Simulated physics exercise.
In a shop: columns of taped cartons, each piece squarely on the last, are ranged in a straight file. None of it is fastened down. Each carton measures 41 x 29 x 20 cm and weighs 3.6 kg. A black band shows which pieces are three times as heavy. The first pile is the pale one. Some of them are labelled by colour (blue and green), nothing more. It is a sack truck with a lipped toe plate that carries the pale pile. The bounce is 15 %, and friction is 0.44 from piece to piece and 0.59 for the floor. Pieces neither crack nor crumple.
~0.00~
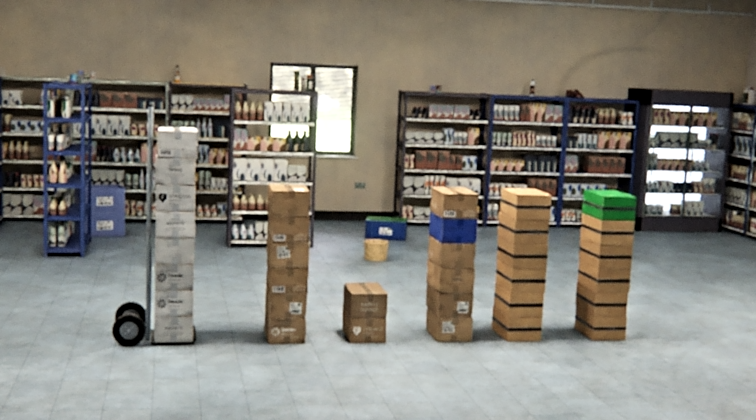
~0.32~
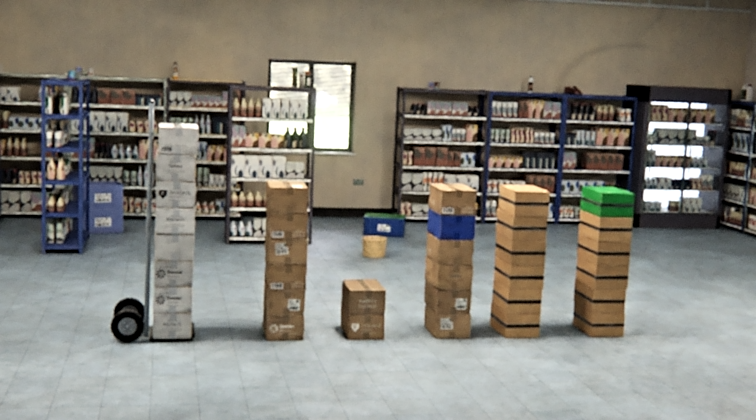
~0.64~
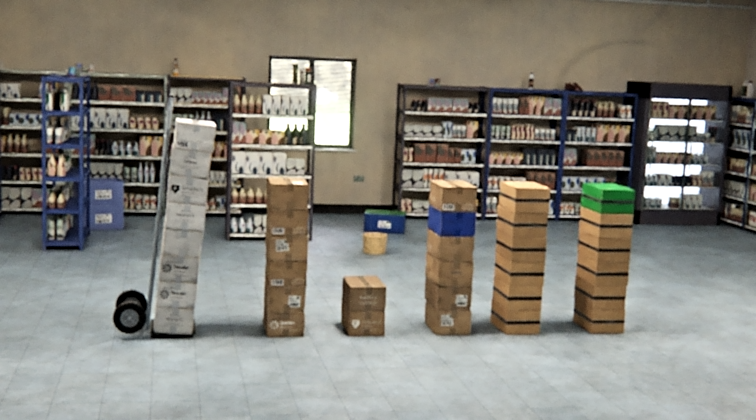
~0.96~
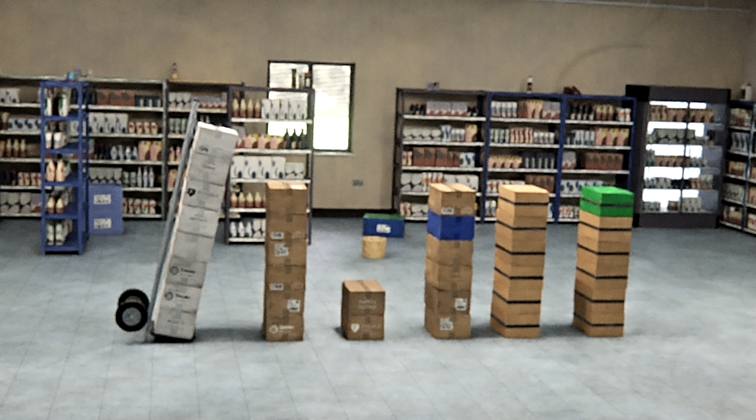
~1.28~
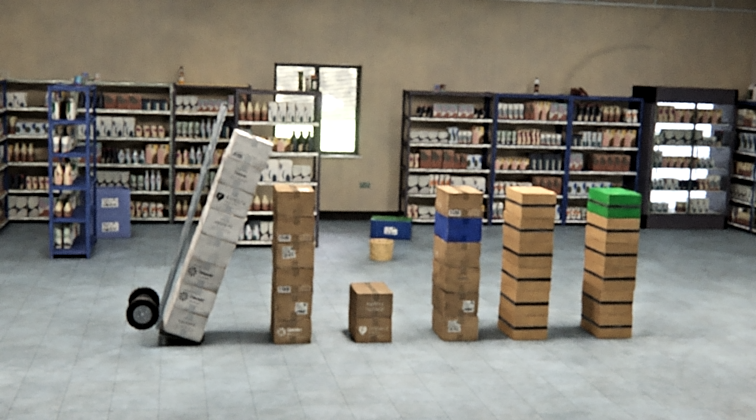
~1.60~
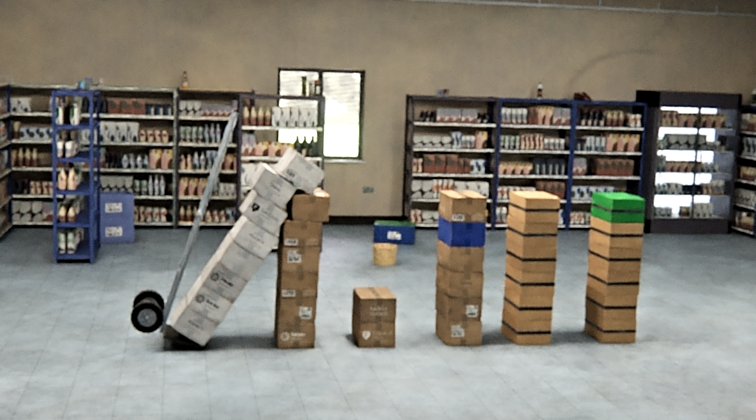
A hand truck stacked with pale boxes tilted steadily to the right in a store aisle, until its upper boxes shifted and leaned against the neighboring brown stack, while the other stacks stayed put.
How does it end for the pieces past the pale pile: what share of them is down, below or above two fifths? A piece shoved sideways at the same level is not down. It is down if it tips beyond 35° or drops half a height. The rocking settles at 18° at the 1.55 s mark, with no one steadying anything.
The share down is below two fifths.
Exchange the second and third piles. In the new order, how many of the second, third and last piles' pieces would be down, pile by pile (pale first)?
Down tally in the new order: Second = 0, third = 1, last = 0.
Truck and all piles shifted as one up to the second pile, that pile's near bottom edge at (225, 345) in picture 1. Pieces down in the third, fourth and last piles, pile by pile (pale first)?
That would give third 0, fourth 0 and last 0.
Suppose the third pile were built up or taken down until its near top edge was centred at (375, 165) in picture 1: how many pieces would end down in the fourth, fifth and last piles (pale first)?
Pile by pile that makes fourth 6, fifth 6, last 6.
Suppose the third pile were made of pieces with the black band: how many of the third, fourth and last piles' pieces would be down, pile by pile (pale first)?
Count down, pile by pile - third 0, fourth 0, last 0.
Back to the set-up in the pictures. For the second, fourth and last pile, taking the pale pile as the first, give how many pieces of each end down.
Pieces by pile: Second 5, fourth 0, last 0.
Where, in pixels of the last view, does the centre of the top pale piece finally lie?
Around (419, 273).
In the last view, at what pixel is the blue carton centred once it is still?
Check around (495, 232) in the last image.
After 1.94 s, 8 of the pale pile down; none of the 26 other cartons down, 6 disturbed.
After 2.32 s, 8 of the pale pile down; 6 of the 26 other cartons down.
At rest (3.3 s), 8 of the pale pile down; 5 of the 26 other cartons down; blue carton leaning 12°; green carton unmoved. That is 19 per cent. As the last picture would show them, middles, blue carton near (495, 232), green carton near (618, 208).
